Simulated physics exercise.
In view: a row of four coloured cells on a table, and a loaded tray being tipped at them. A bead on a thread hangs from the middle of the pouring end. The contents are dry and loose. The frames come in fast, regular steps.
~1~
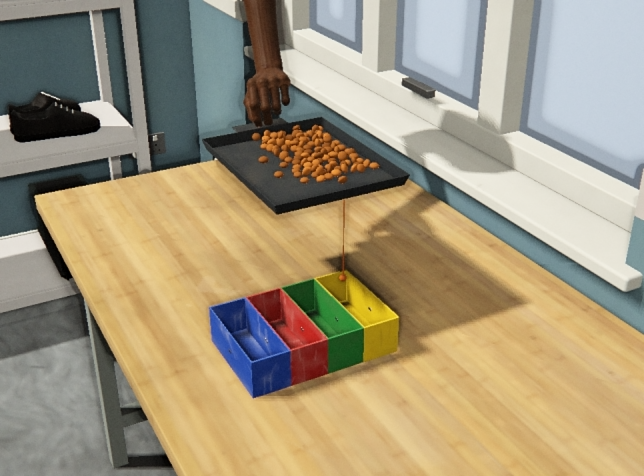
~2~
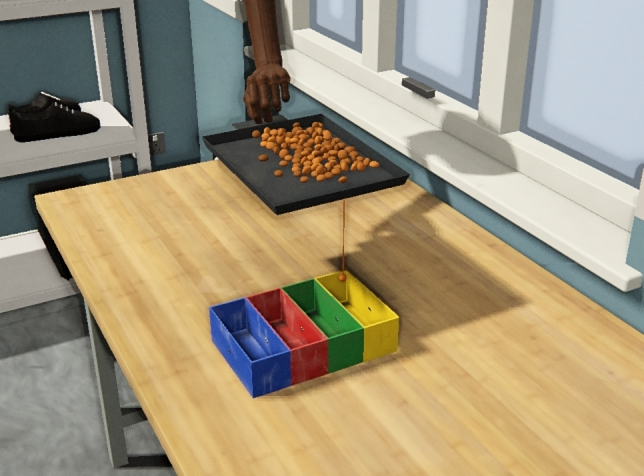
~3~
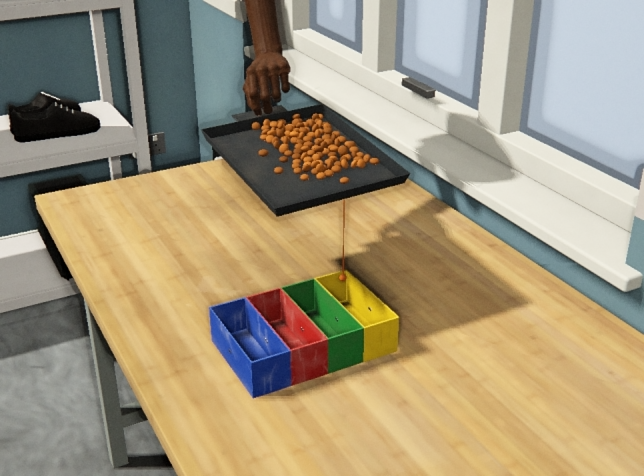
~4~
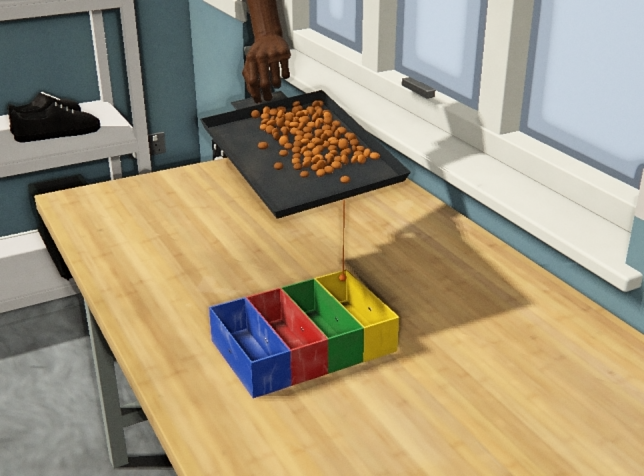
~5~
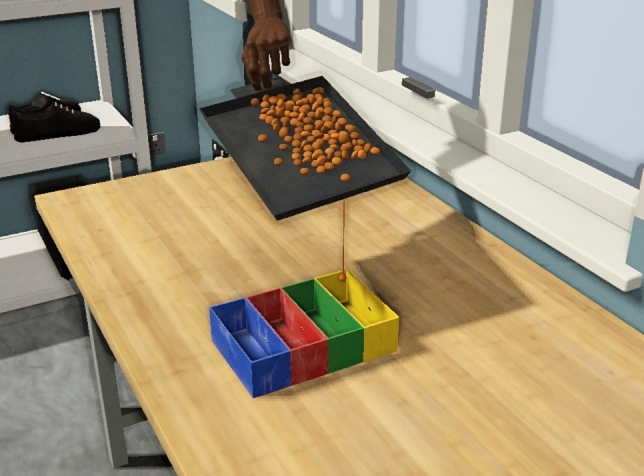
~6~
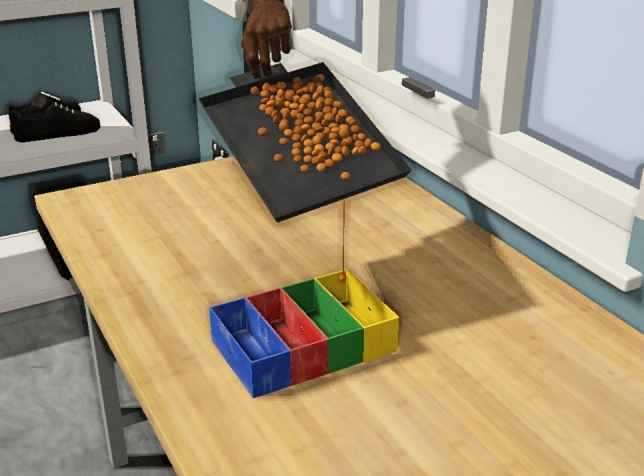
A hand steadily tilting a dark tray of brown kibble above blue, red, green and yellow compartments on a wooden table.
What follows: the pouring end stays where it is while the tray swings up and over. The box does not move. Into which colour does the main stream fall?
Most goes to the red cell.
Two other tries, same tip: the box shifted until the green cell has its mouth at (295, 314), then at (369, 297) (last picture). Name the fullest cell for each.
At the first place the cell in green, at the second the blue one.
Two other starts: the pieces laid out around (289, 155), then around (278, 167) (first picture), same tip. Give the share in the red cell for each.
About 50 and 50 per cent.
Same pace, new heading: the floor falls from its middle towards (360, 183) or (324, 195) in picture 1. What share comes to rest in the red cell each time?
Near 0 % and 20 %.
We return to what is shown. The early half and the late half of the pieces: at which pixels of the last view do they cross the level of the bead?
The first part at (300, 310); the rest at (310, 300).
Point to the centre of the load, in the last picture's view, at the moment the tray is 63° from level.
Near (315, 192).
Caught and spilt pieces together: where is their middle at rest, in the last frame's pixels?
Around (304, 350).
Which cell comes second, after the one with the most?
Next in line is green.
Shortly afterwards, tray tipped steeply; all but a few on the tray; a little falling or outside the box.
Next, tray tipped past a quarter turn; a little on the tray; near a third in the red cell; near a quarter in the green cell; a little in the yellow cell; a little in the blue cell; a little falling or outside the box.
Some moments later, tray tipped past a quarter turn; near half in the red cell; near a quarter in the green cell; a little in the yellow cell; a little in the blue cell; only a few falling or outside the box.
In the end, tray tipped past a quarter turn; near half in the red cell; near a quarter in the green cell; a little in the yellow cell; a little in the blue cell; only a few outside the box.
